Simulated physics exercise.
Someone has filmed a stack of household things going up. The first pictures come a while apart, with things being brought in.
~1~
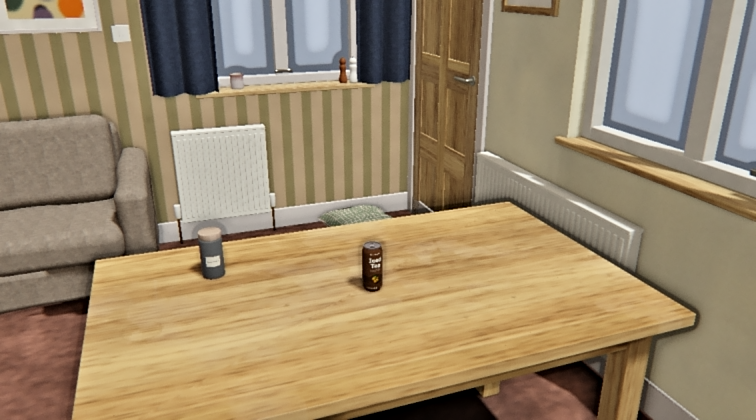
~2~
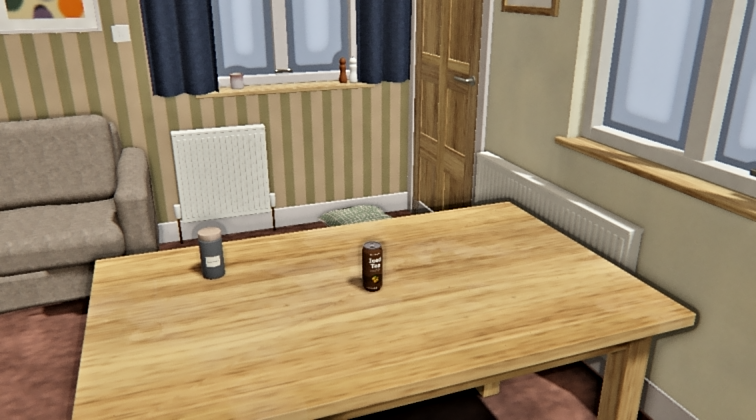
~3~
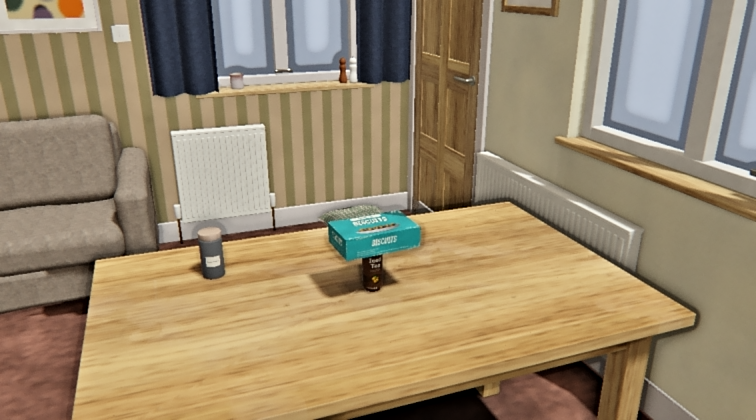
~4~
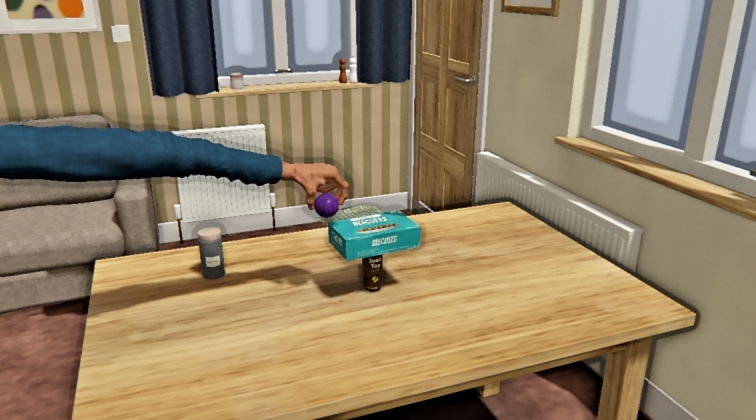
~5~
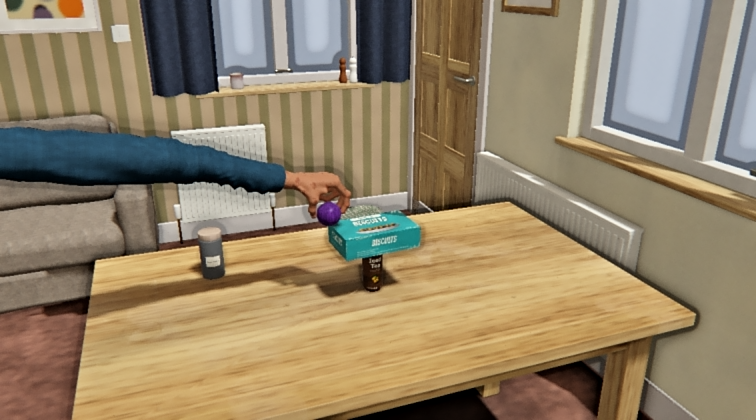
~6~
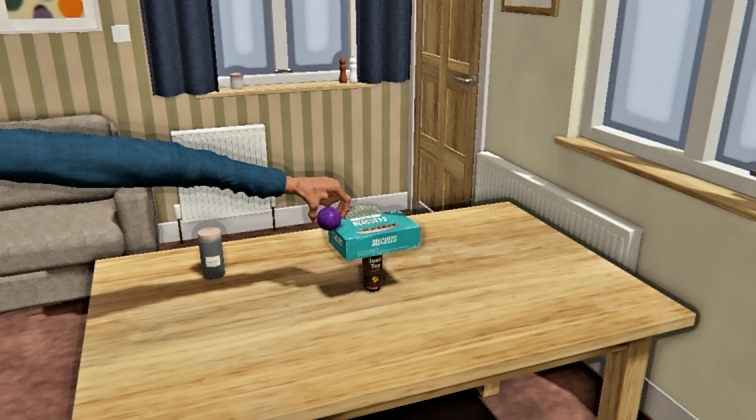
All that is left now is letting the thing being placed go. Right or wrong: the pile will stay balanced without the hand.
Wrong.
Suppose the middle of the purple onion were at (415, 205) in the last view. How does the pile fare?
Next, the heap comes down.
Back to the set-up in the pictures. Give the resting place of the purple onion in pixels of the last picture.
Around (306, 291).
Then, 0.30 s past the last view, purple onion now fallen.
Then, 0.40 s past the last view, things are still on the move.
Finally, fallen, purple onion; the other 3 still in place. Final places as the last picture's camera would see them, purple onion near (306, 291). The pile loses its balance.
